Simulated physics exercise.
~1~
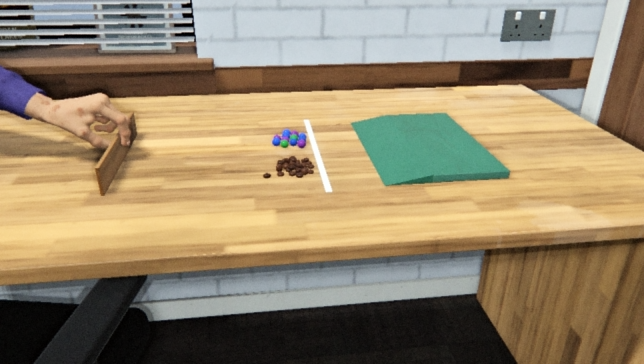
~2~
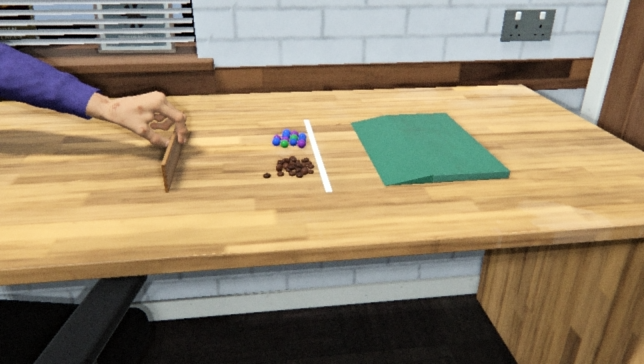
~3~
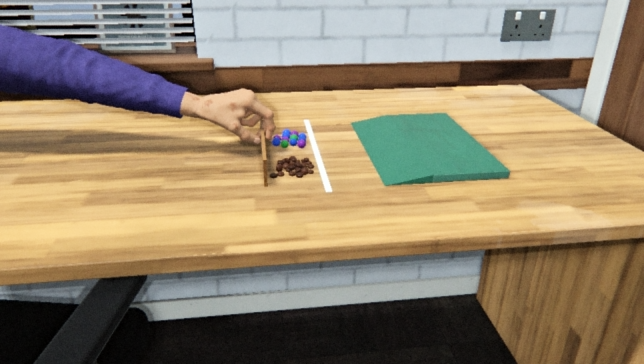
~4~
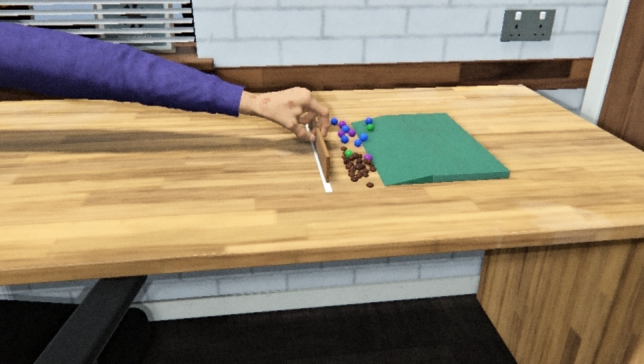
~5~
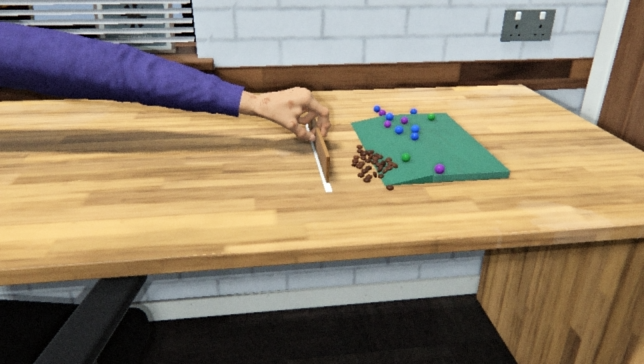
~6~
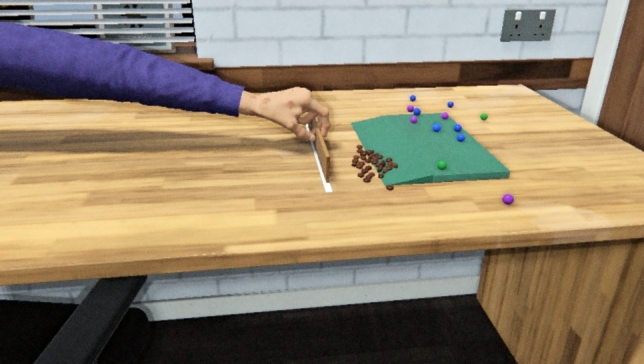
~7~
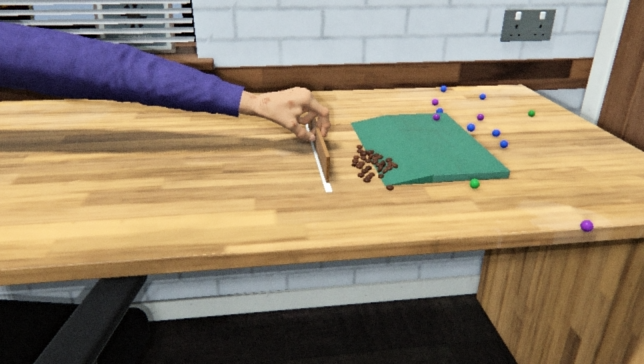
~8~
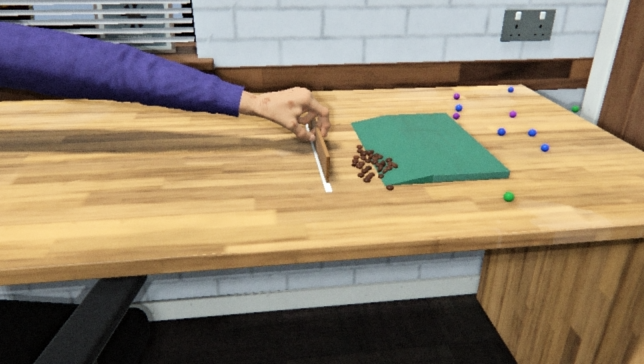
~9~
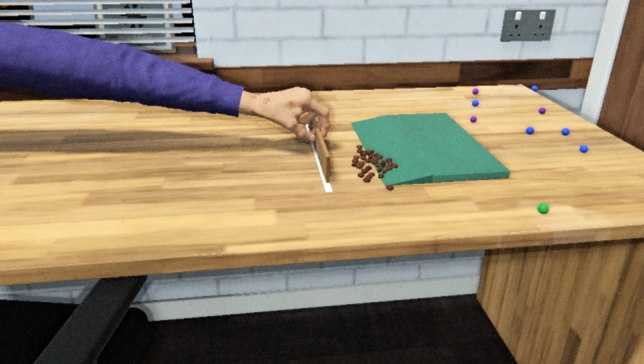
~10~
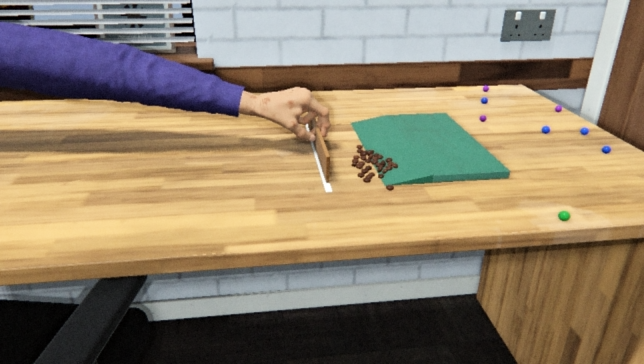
On a wooden tabletop against a white brick wall, a small heap of shiny blue, purple and green balls sits behind a heap of little brown pieces, both just left of a strip of white tape. A hand in a purple sleeve slides an upright strip of wood rightward into them, sweeping both heaps over the tape. The wood stops at the tape, but the pieces carry on toward a green ramp and slab. The brown ones halt around the ramp's foot, some resting on its lower edge. The colored balls roll over the slab and scatter across the table's right side, some leaving view, while the hand stays put.
